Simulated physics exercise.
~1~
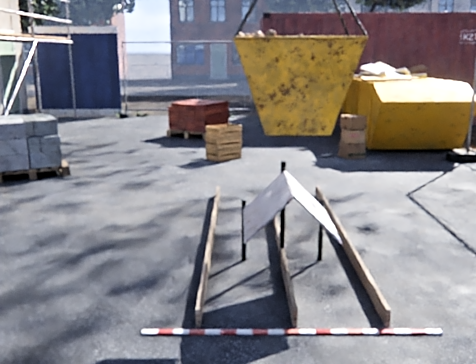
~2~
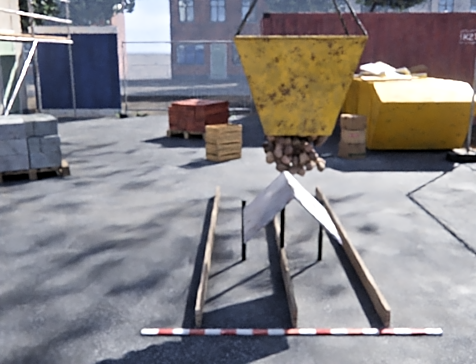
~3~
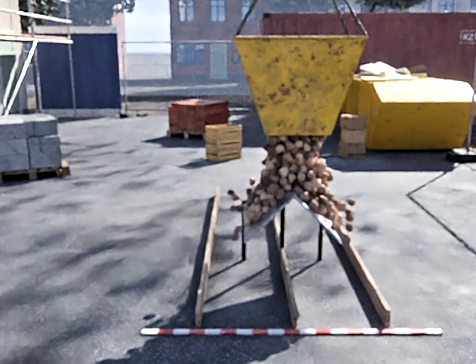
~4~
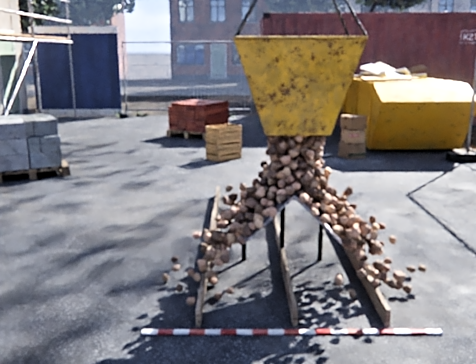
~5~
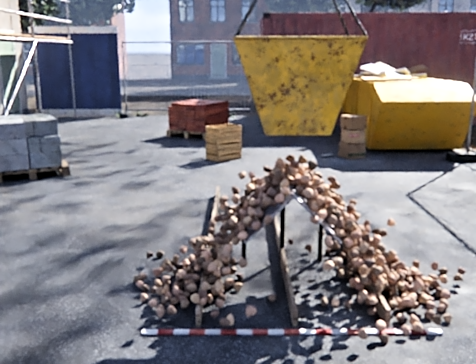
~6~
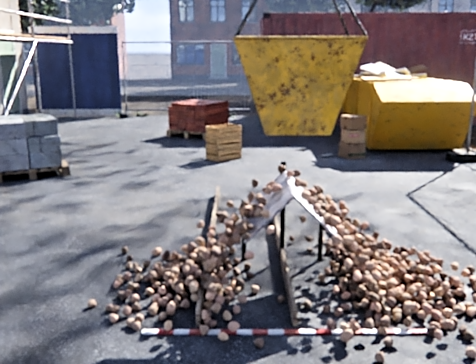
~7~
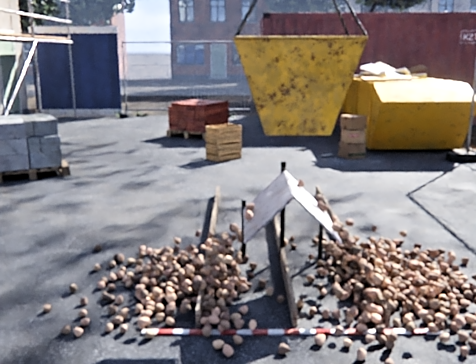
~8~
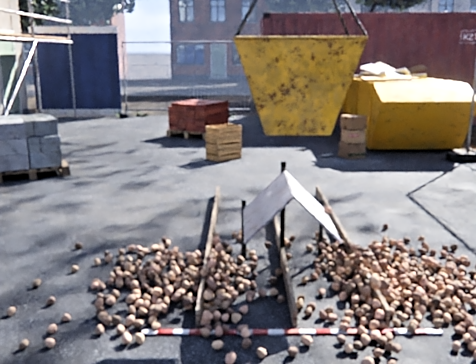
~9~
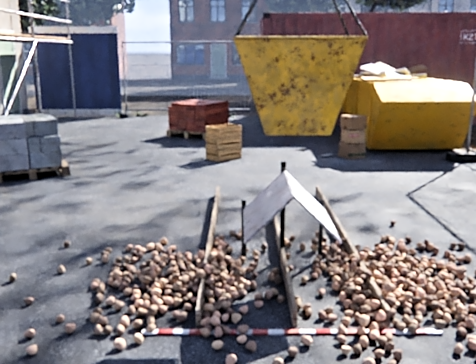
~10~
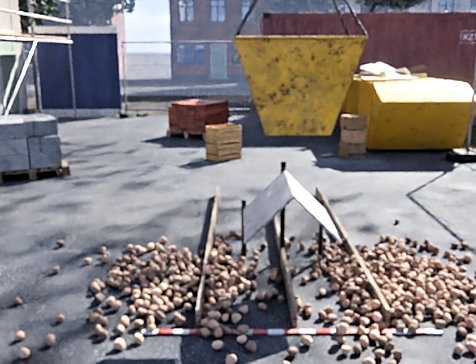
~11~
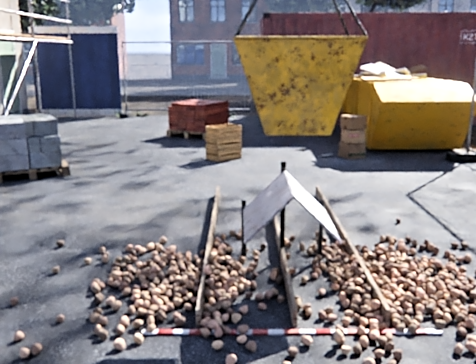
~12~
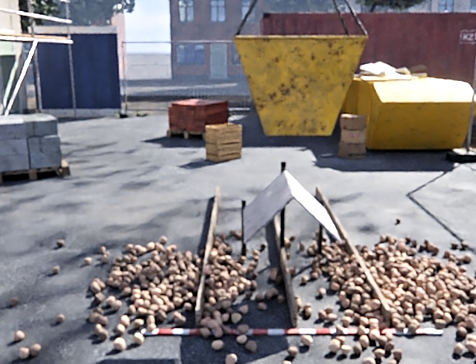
River cobbles drop from the bottom of a yellow skip hanging over a paved yard, falling onto the ridge of a pale, tent-shaped steel piece. The stream thickens and splits, tumbling down both slopes across the wooden planks that mark off two bays. Soon the skip is empty, and the heap covering the ridge slides away to bare the steel again. Stones spread past the outer planks and over the red and white striped bar in front, a few rolling far to the left. They settle in scattered piles inside and outside the bays, with the largest share lying to the right.
